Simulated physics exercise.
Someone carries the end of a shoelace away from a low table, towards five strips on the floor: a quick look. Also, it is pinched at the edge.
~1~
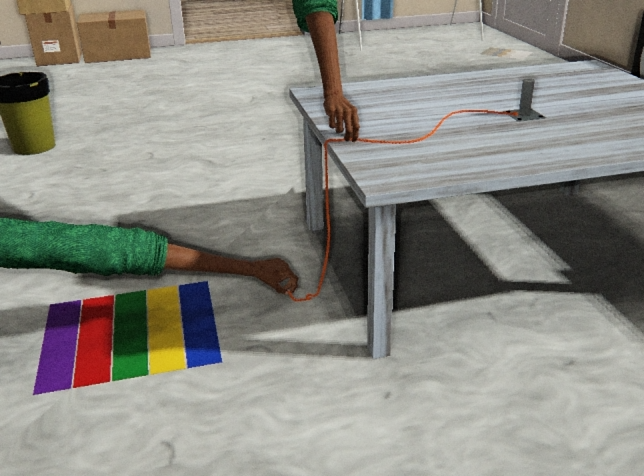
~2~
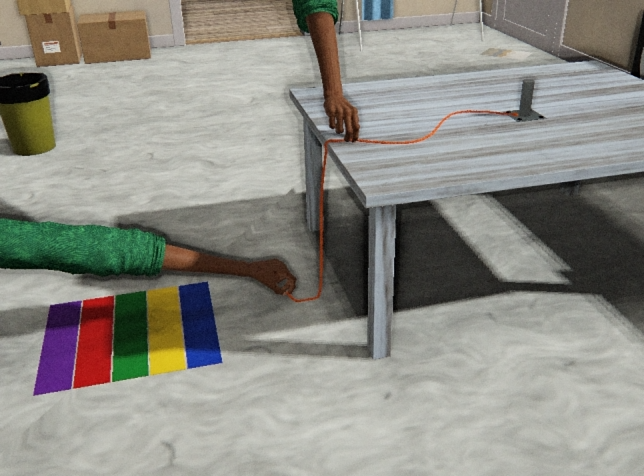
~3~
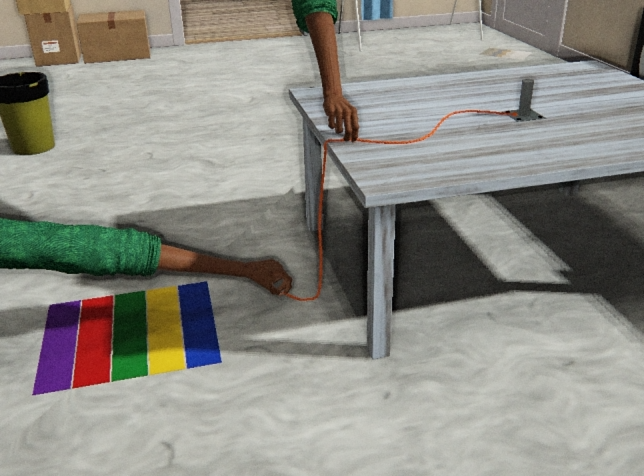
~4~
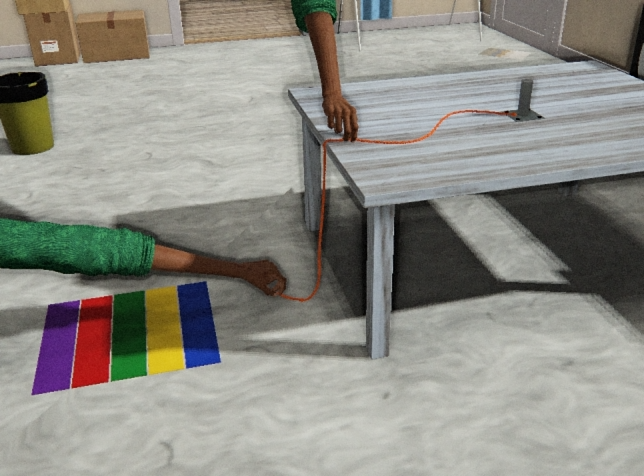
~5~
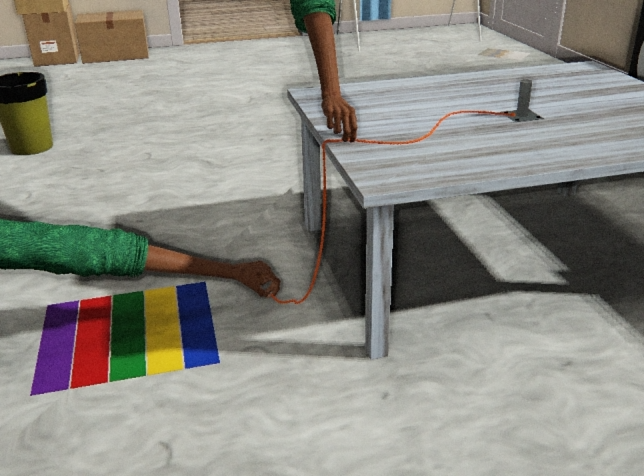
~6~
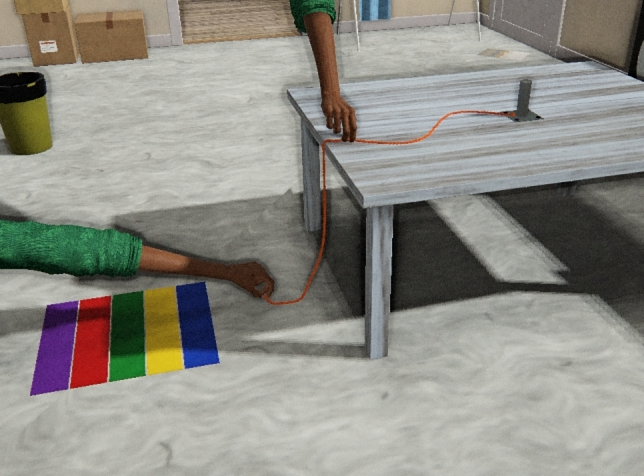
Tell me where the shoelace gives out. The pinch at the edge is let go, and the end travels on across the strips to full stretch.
It gives out over the green strip.
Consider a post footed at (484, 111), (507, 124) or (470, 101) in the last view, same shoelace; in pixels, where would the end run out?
In that order: (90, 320), (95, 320) and (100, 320).
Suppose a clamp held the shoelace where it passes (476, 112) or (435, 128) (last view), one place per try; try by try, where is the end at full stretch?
Pixel positions per try: (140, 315); (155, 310).
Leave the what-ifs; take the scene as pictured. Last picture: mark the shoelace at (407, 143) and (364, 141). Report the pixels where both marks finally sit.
Final positions are (363, 137) and (323, 146), in that order.
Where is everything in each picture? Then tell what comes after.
End (289, 291); blue (203, 348); yellow (167, 354); green (130, 360); red (93, 367); purple (55, 373), in the first picture.
End (287, 292); shoelace through (483, 112) (439, 125) (396, 143) (326, 150) (321, 222) (321, 283), in the second picture.
End (283, 292), in the third picture.
End (277, 293); shoelace through (481, 112) (438, 125) (394, 143) (325, 150) (322, 222) (318, 283), in the fourth picture.
End (271, 294), in the fifth picture.
End (266, 295); shoelace through (480, 112) (437, 126) (393, 143) (324, 150) (325, 221) (309, 282), in the sixth picture.
Early on, end near (178, 308); over blue.
Midway, end near (145, 314); over yellow.
At the end of the slack, end near (125, 317); over green. The end stops over the green strip.
